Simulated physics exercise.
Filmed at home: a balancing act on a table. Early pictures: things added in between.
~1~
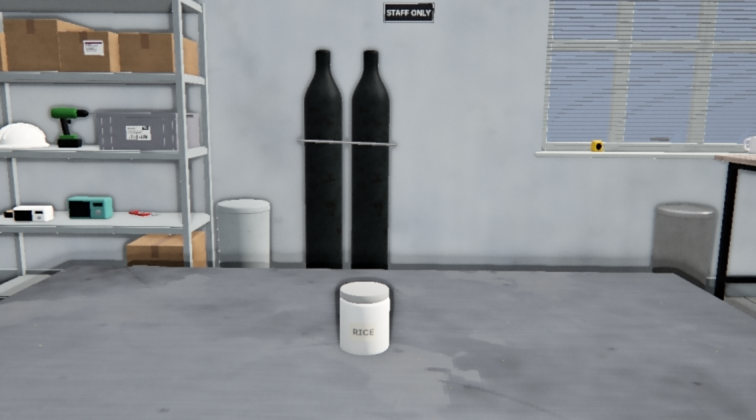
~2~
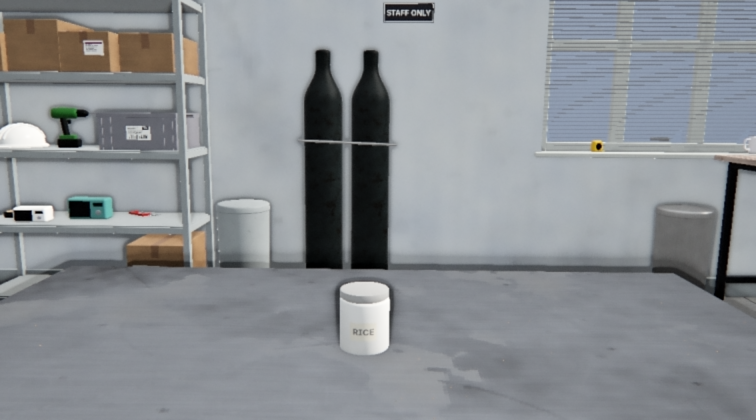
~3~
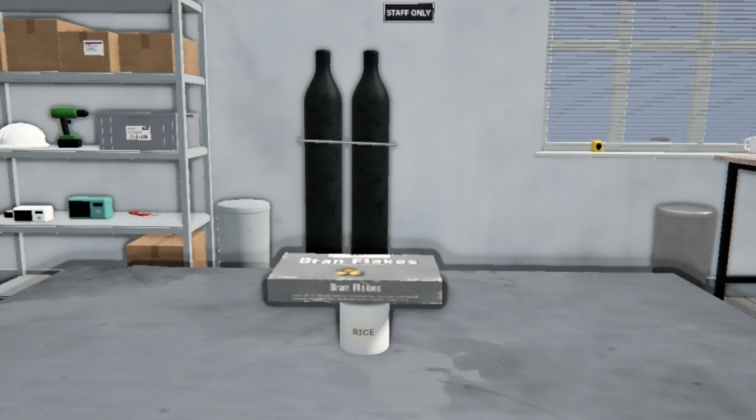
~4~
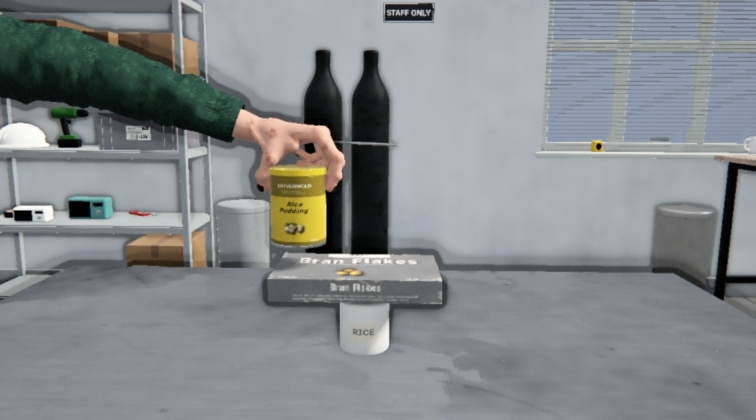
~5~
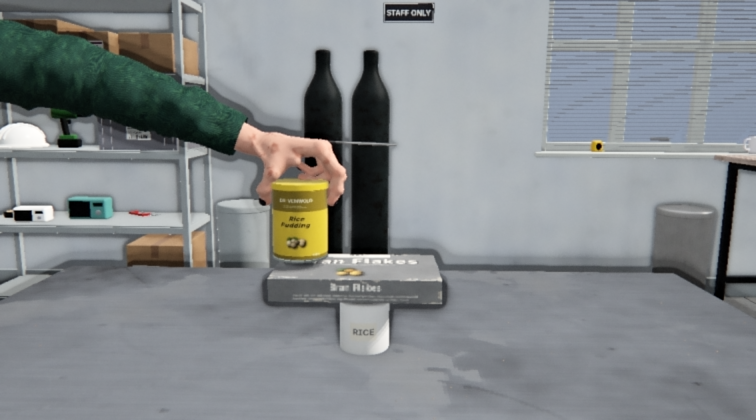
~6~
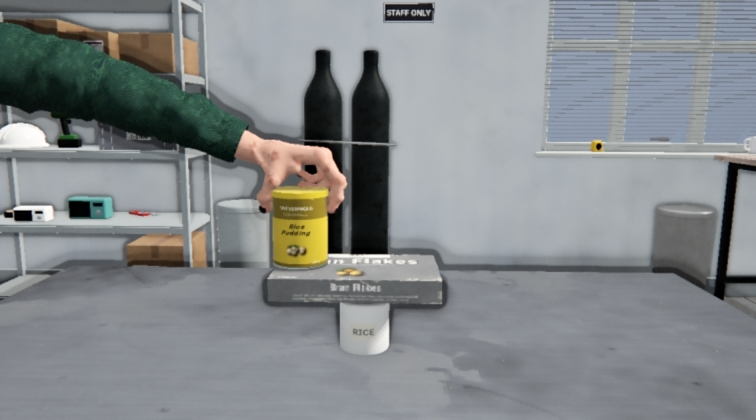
The clip shows a white rice jar on a grey table, then a Bran Flakes box lying across its top. A hand in a green sleeve lowers a yellow rice pudding tin onto the box's left side, still gripping it.
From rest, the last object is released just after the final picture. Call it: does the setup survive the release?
It gives way.
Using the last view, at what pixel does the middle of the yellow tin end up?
Near (179, 314).
Then, 0.30 s later than the last frame, yellow tin now fallen; grey packet tilted by 35°.
Then, 0.40 s later than the last frame, grey packet tilted by 63°.
Then, 0.60 s later than the last frame, grey packet tilted by 70°.
Then, 1.00 s later than the last frame, grey packet now fallen.
When it is over, fallen, grey packet and yellow tin; white jar as before. End places, in pixels of the last picture, yellow tin near (179, 314). The stack comes apart.
